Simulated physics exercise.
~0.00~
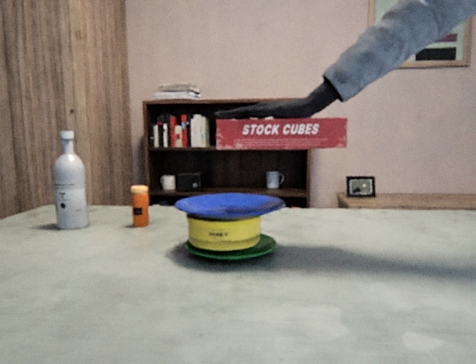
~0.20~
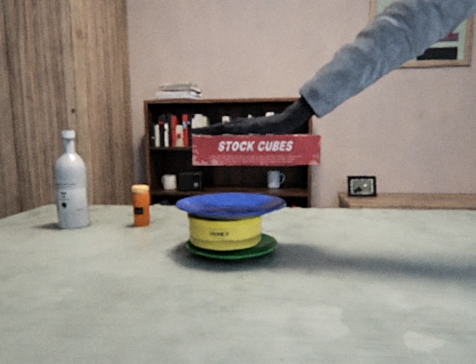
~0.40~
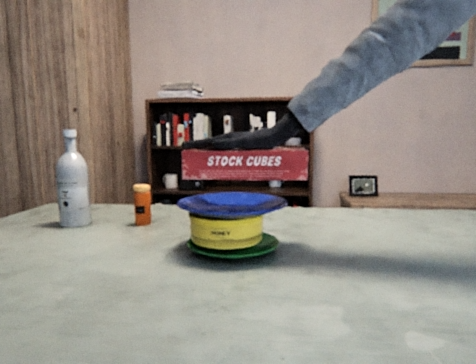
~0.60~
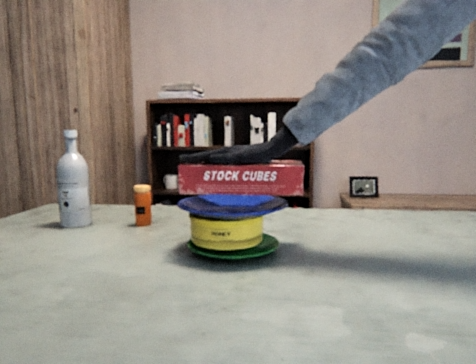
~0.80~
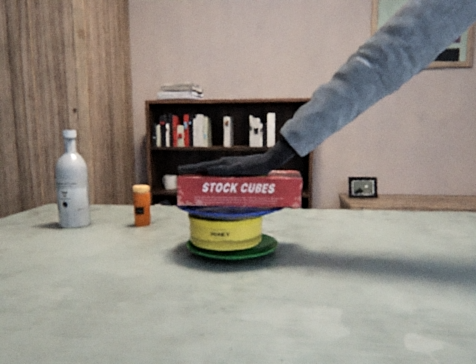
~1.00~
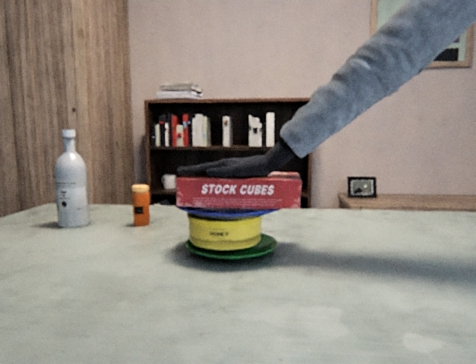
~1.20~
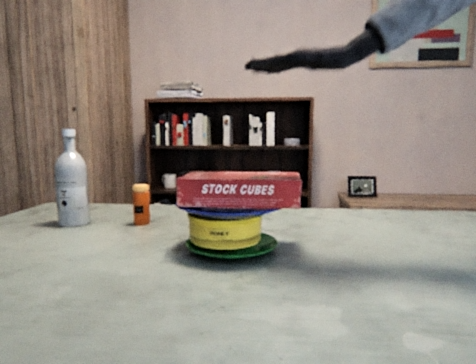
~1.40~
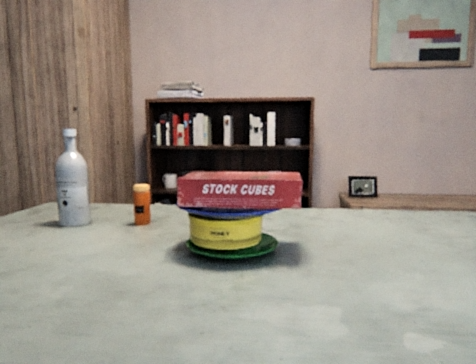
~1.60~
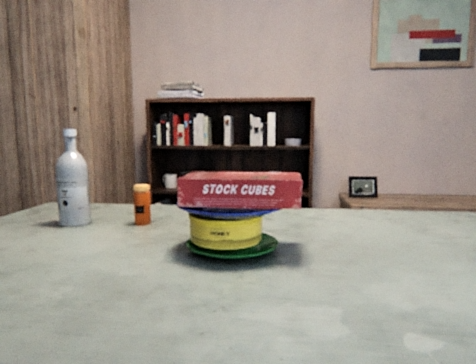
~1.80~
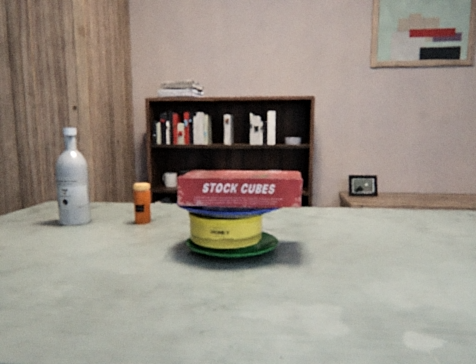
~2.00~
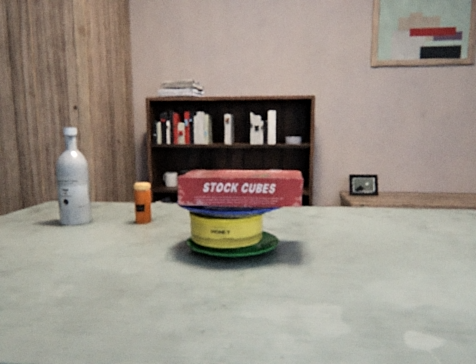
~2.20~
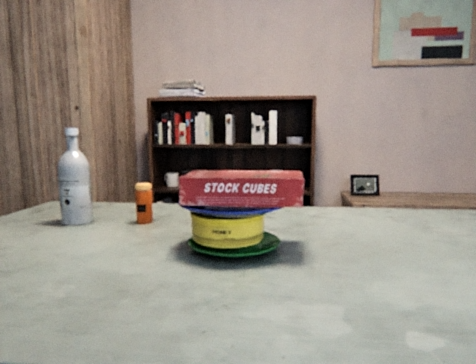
A gloved hand lowers a red packet onto the blue plate, withdraws, and the stack stays balanced.
